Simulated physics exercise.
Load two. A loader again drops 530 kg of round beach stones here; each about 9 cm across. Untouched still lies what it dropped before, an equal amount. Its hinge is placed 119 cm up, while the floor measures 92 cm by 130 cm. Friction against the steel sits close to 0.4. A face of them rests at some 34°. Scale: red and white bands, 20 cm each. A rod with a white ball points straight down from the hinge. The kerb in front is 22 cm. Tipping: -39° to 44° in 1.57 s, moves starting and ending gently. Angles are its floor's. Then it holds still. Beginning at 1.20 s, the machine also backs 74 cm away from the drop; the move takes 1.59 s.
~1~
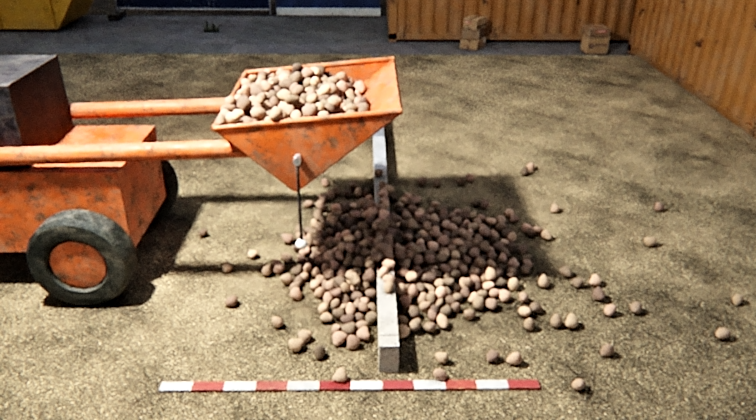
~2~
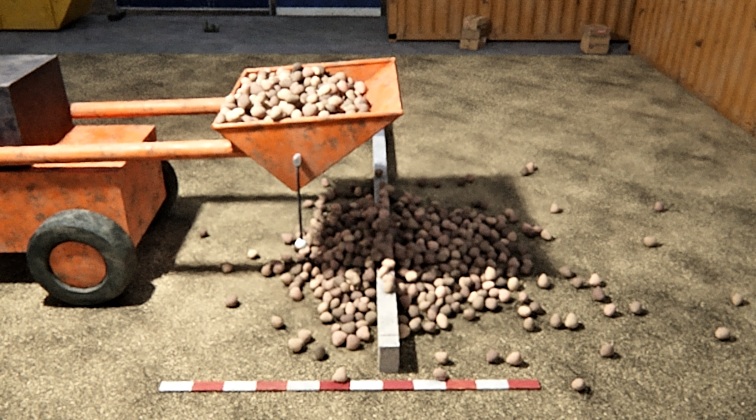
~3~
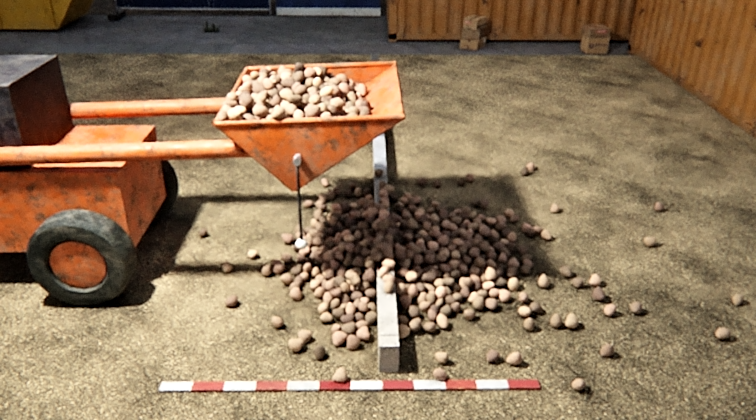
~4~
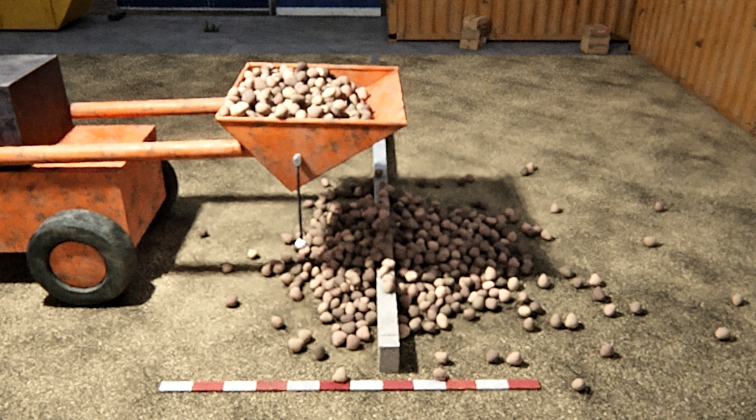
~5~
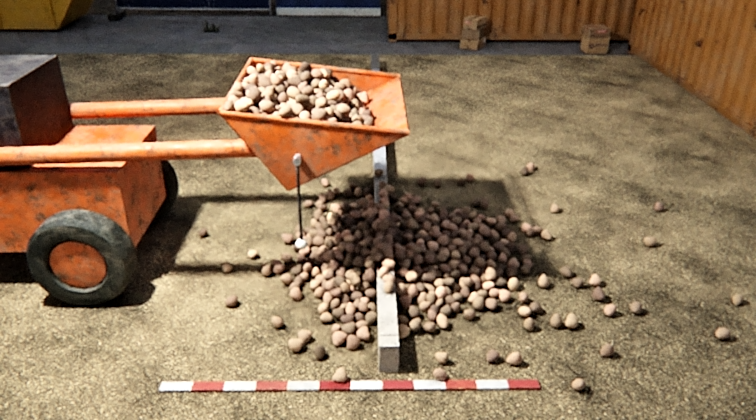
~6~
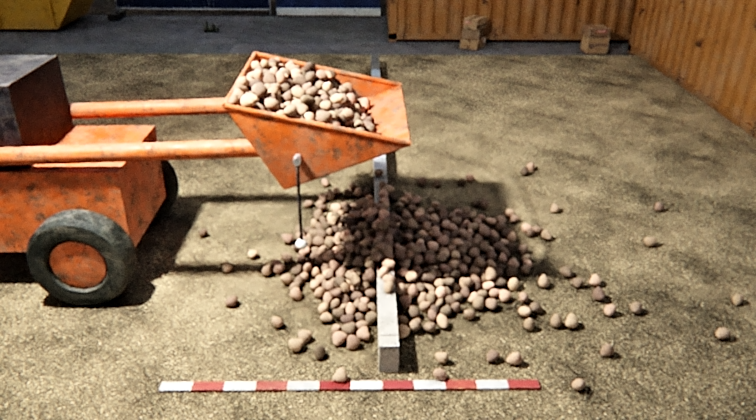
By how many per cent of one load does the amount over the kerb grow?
It grows by about 63 per cent of one load.
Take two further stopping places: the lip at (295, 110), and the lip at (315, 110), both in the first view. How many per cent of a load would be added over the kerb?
Some 0 percent first and 0 percent second.
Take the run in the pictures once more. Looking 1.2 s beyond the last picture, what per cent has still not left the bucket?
About 15 per cent is held.
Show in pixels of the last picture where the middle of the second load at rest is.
The centre sits about (411, 242).
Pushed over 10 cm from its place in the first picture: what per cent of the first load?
Close to 20 per cent.
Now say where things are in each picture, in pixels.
Lip at (402, 111), floor tilted -39°, highest stones at (300, 76). The earlier load is highest near (381, 227), 29 cm above ground level, 49 % on this side of the kerb, 52 % over the kerb, in the first frame.
The bucket is at -38°, its lip at (402, 113); the top of the load is at (300, 76), in the second frame.
The bucket is at -36°, its lip at (404, 117); the top of the load is at (294, 76), in the third frame.
Lip at (407, 124), floor tilted -32°, highest stones at (289, 75), in the fourth frame.
The bucket is at -27°, its lip at (409, 133); the top of the load is at (280, 74), in the fifth frame.
Lip at (411, 144), floor tilted -21°, highest stones at (266, 70), in the sixth frame.
Then, 0.7 s after the last picture the floor is at 31°; in per cent of one load, 96 in the bucket, 52 on this side of the kerb, 53 over the kerb; the foremost stones are at (643, 268).
Then, 1.2 s after the last picture the floor is at 44°; in per cent of one load, 16 in the bucket, 84 on this side of the kerb, 100 over the kerb; the foremost stones are at (643, 268).
Then, 2.8 s after the last picture the floor is at 44°; in per cent of one load, 0 in the bucket, 86 on this side of the kerb, 115 over the kerb; the foremost stones are at (631, 244).
Then, 5.6 s after the last picture the floor is at 44°; in per cent of one load, 0 in the bucket, 86 on this side of the kerb, 115 over the kerb; the foremost stones are at (631, 244). Net gain over the kerb, 63.
